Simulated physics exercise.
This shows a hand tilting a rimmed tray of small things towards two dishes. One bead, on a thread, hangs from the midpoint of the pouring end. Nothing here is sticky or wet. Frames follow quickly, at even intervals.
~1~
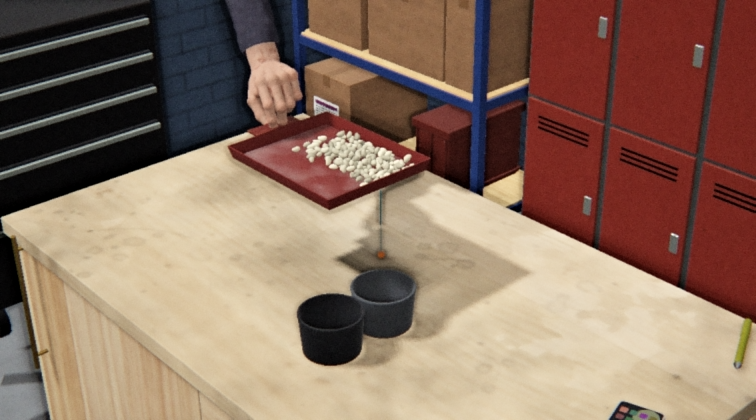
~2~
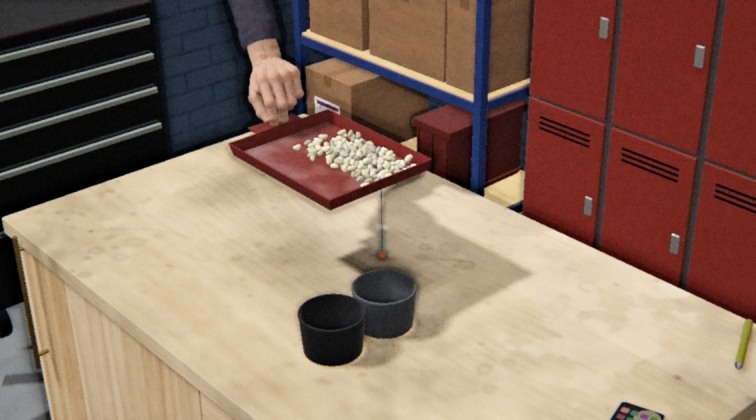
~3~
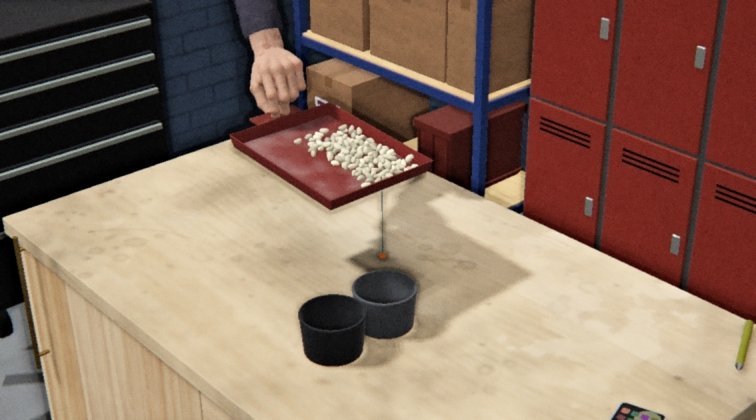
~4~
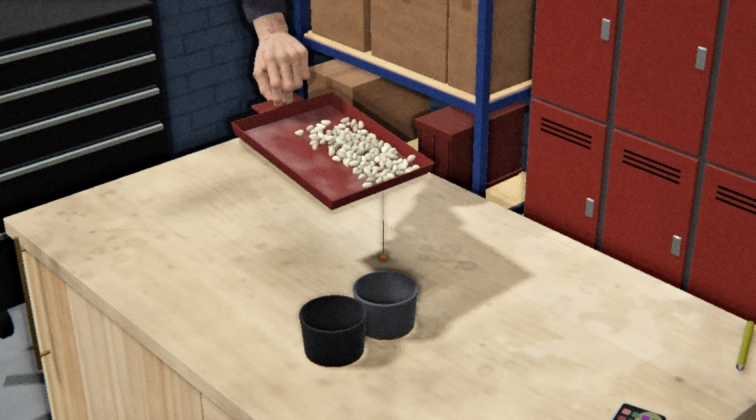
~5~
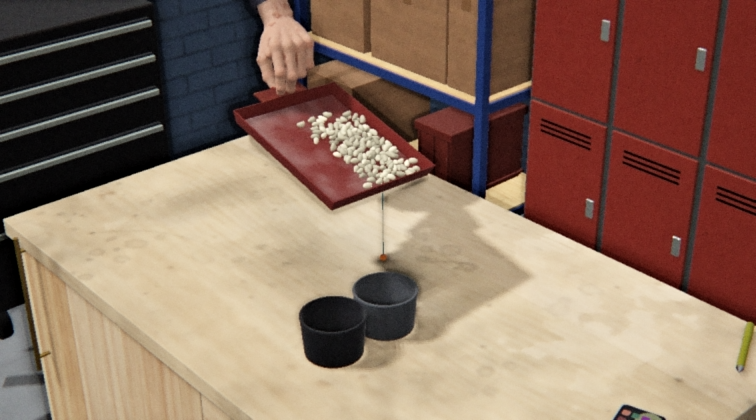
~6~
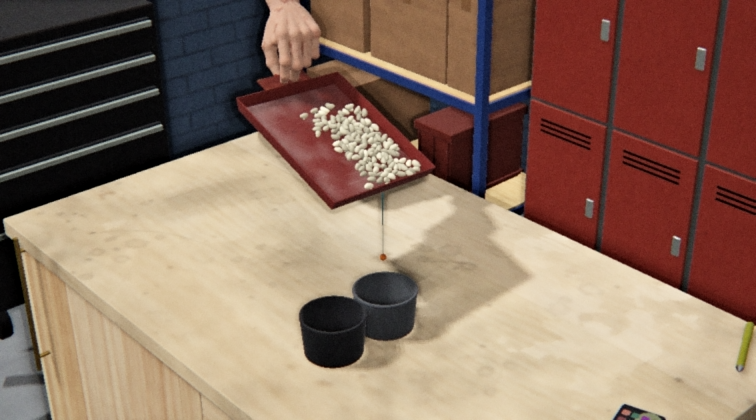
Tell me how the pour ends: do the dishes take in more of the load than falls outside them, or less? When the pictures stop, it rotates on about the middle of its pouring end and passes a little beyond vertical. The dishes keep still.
They take in less than falls outside.
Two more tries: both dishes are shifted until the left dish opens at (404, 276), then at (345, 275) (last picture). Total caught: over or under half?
Well, the bulk the first time and the minor share the second time.
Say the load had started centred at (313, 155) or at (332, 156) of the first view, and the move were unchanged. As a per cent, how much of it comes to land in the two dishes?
Shares in turn: 30 % and 20 %.
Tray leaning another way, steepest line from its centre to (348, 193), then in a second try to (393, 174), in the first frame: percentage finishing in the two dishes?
First heading 60 %, second heading 0 %.
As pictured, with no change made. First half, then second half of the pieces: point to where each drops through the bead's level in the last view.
It passes near (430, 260) first and then near (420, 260).
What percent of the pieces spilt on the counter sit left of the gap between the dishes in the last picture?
Left share: Close to 0 %.
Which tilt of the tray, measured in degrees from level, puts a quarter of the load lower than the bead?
Roughly 100 degrees of tilt.
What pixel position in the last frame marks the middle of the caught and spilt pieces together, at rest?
Once nothing moves, the middle sits near (442, 306).
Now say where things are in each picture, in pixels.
Corners of the pouring end (329, 197) and (425, 158), level; middle of the load (358, 157), white beans; left dish (353, 340); right dish (405, 314); bead on its thread (381, 255), in the first frame.
Corners of the pouring end (330, 198) and (427, 159), level; middle of the load (359, 157), in the second frame.
Corners of the pouring end (331, 198) and (428, 160), tipped barely, lowest at the right corner; middle of the load (360, 154), in the third frame.
Corners of the pouring end (333, 198) and (430, 162), tipped a little, lowest at the right corner; middle of the load (361, 150), in the fourth frame.
Corners of the pouring end (334, 199) and (430, 164), tipped clearly, lowest at the right corner; middle of the load (362, 147), in the fifth frame.
Corners of the pouring end (335, 199) and (431, 165), tipped clearly, lowest at the right corner; middle of the load (363, 142); left dish (354, 343); right dish (407, 316), in the sixth frame.
Just after the last frame, tray tipped steeply; every one on the tray.
A moment on, tray tipped past a quarter turn; roughly a third on the tray; about a tenth in the right dish; roughly a quarter outside both; roughly a third in the air.
Further on, tray tipped past a quarter turn; roughly a quarter in the right dish; the larger part outside both.
When it is over, tray tipped past a quarter turn; not one in the left dish; roughly a quarter in the right dish; the larger part outside both.
